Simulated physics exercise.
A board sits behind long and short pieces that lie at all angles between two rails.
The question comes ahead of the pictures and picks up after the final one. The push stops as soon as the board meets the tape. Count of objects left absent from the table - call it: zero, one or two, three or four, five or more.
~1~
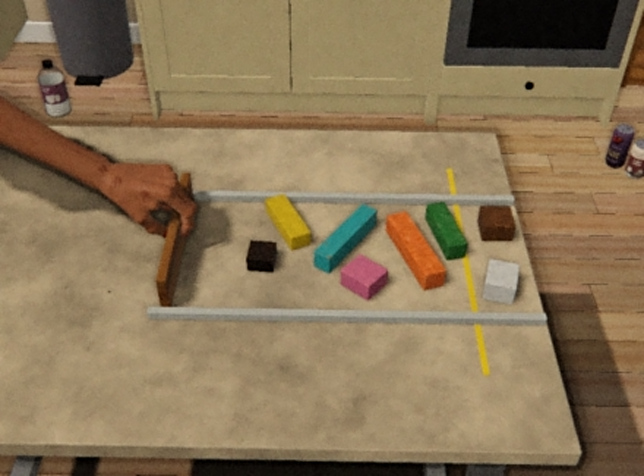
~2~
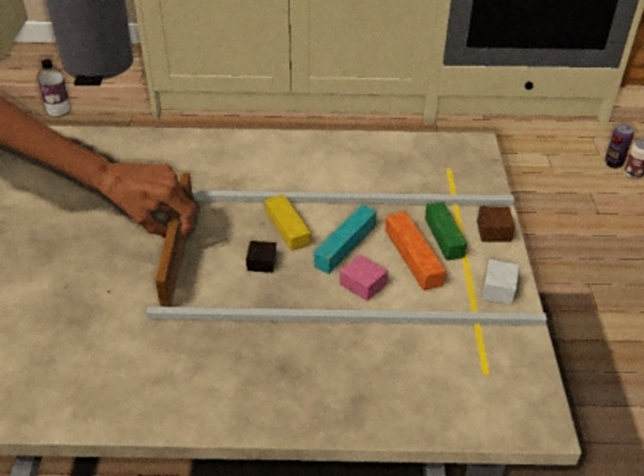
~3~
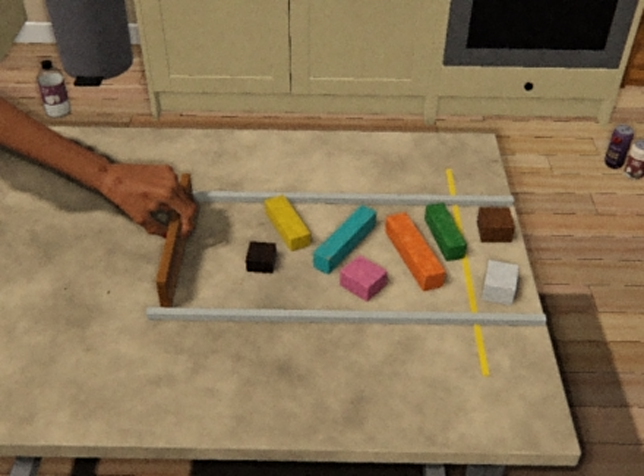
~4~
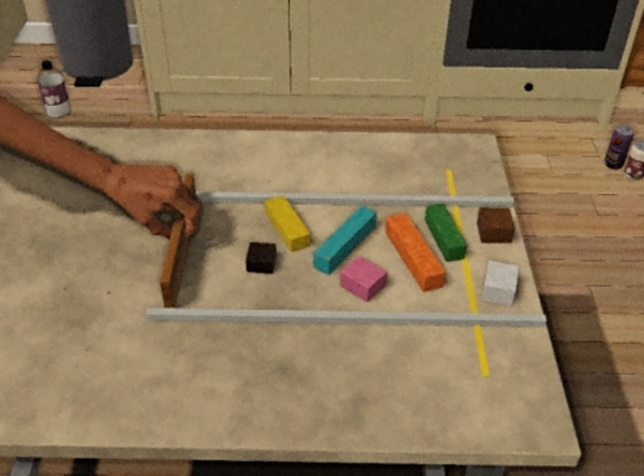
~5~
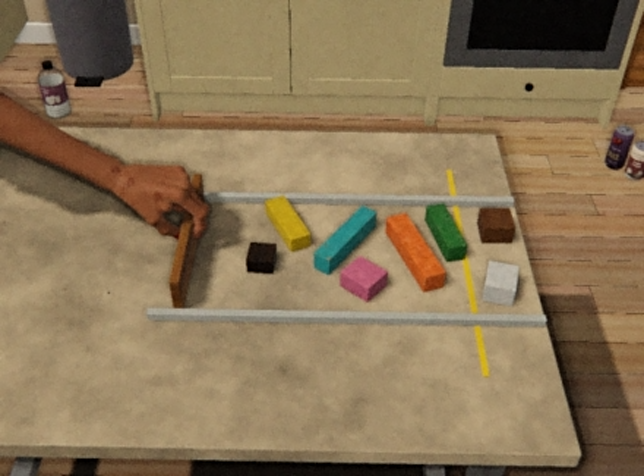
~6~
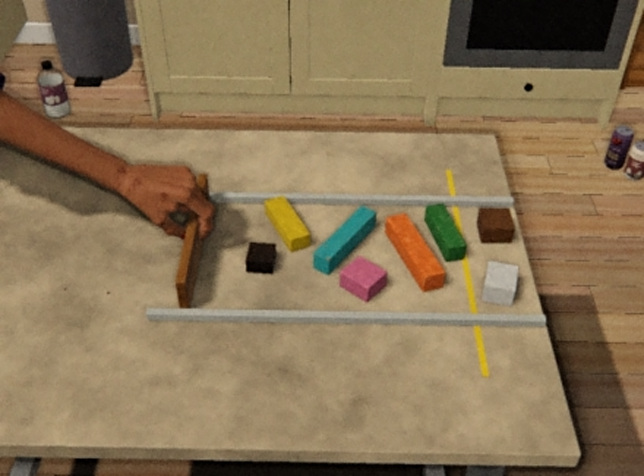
My call is three or four.
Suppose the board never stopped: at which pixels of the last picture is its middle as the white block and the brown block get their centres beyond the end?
I reckon its middle sits around (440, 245) and then around (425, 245).
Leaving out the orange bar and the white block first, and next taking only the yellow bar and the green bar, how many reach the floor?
Falls come to 1 the first time and 1 the other time.
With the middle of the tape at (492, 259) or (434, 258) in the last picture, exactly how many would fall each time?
Try 1: 4; try 2: 1.
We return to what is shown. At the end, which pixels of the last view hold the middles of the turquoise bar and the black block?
(497, 238) and (480, 262).
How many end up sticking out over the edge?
Looks like 1 of them.
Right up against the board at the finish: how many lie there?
It's 3 of them.
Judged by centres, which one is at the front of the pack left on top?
Closest at the end: The orange bar.
A little later, none off yet; brown block at rest near (495, 226); white block at rest near (500, 283); green bar at rest near (445, 232).
Next, none off yet; brown block shifted about its own width near (519, 225); white block shifted a little near (519, 284); green bar shifted about its own width near (496, 233).
When it is over, the number that fall off is three or four; down, green bar, white block and brown block.
